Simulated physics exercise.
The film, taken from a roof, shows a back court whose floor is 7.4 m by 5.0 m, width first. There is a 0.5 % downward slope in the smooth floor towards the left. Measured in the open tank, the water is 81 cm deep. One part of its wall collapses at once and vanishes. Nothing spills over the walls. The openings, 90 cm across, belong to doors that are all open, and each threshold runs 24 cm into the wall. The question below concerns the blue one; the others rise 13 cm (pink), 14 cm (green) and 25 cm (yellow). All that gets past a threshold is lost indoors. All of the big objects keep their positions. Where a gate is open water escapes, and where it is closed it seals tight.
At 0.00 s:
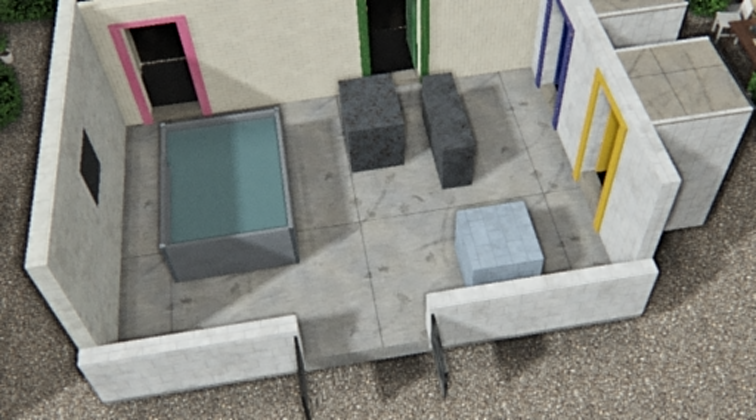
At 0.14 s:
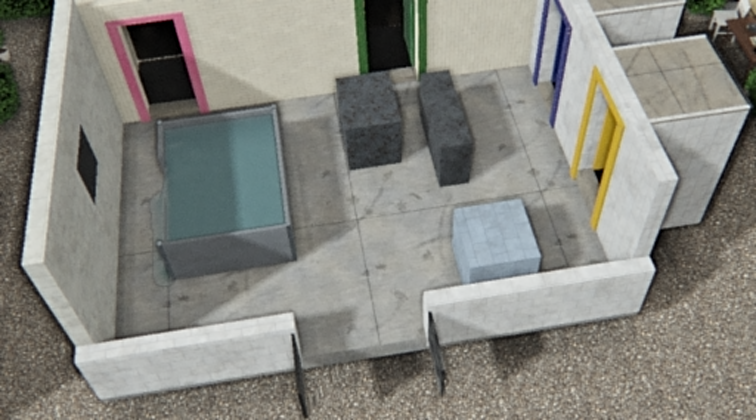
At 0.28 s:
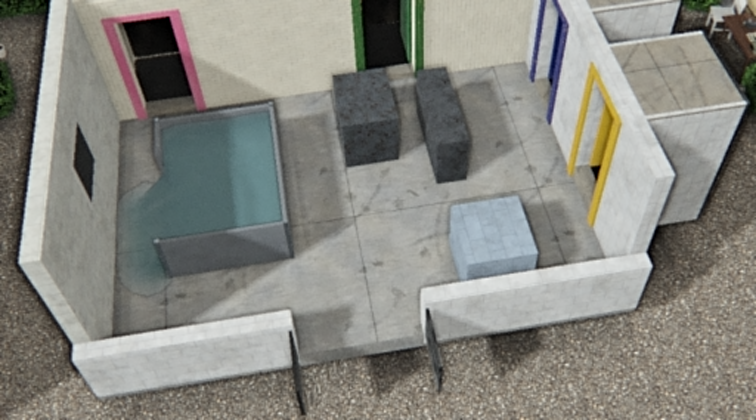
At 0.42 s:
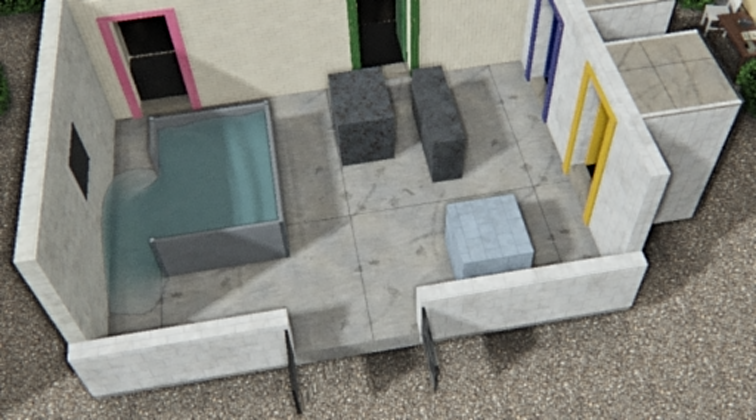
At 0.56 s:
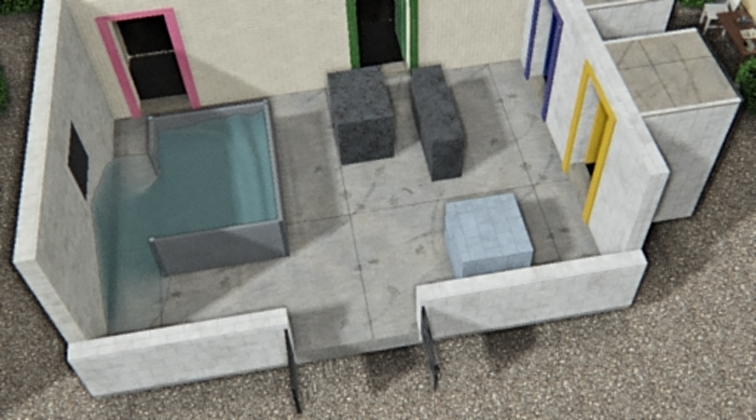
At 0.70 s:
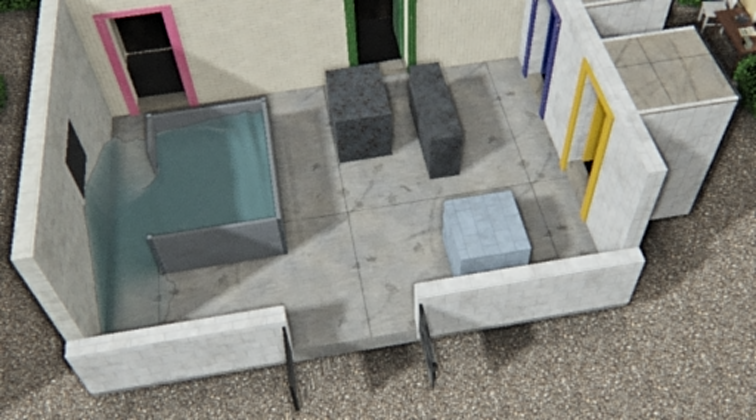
To begin with, an open tank of still, blue-green water stands in a walled court with coloured doorways and dark blocks. Part of its left side disappears, and water pours through the gap onto the grey floor. The pool spreads leftward, reaches the left wall and widens along it.
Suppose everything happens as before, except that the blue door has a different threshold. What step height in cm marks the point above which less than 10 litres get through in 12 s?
The point is around 12 cm.
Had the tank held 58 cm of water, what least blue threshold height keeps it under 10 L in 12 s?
8.0 cm.
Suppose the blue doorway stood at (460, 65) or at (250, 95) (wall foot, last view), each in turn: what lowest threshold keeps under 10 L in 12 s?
You'd want about 11.0 cm there first, then about 5.0 cm.
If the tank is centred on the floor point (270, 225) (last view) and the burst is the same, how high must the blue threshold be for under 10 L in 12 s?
In this case, 11.5 cm or so.
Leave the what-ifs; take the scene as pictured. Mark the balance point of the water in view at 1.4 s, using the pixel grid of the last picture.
Centre of mass: About (178, 222) px.
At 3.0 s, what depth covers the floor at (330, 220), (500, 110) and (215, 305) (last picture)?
Roughly 2, 0 and 11 cm, in turn.
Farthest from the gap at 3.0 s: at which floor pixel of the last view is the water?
(539, 293).
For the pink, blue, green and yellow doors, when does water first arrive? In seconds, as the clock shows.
Pink: 1.1 s; blue: 4.5 s; green: 2.8 s; yellow: 4.5 s.
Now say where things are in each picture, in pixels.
Still water, 81 cm deep, in the open tank at (224, 177); the blue door at (554, 63) is dry, in the first picture.
Water pours out at (171, 221) and has run 0.3 m, to (154, 210); about 9 cm deep outside, 81 cm at the back, in the second picture.
The front is at (121, 226), 0.8 m from the gap at (169, 221); 1.4 m2 of floor is wet, 80 cm left at the back, in the third picture.
The gap is at (165, 222), the front 1.0 m out at (114, 178); the back of the open tank holds 74 cm, in the fourth picture.
The front is at (109, 333), 1.2 m from the gap at (164, 221); 2.6 m2 of floor is wet, 70 cm left at the back, in the fifth picture.
Water pours out at (162, 218) and has run 1.6 m, to a hidden place; about 25 cm deep outside, 70 cm at the back; 6.6 m in a straight line remain to the blue door at (541, 52), in the sixth picture.
After 1.4 s water covers 20 % of the floor, deepest (64 cm) near (105, 367); it has not reached the blue door.
After 3.0 s water covers 60 % of the floor, deepest (35 cm) near (113, 129); it has not reached the blue door.
After 12.0 s water covers 95 % of the floor, deepest (14 cm) near (522, 244); 10 cm at the blue door, 45 litres in over its 9 cm threshold.
At the blue door as built, the water arrived by 4.4 s and peaked near 14 cm at 7.8 s.
Run again over the same 12 s with other heights there, 36 litres in over 9.5 cm, 4 litres over 13 cm. The limit of 10 litres is kept from about 12 cm up.
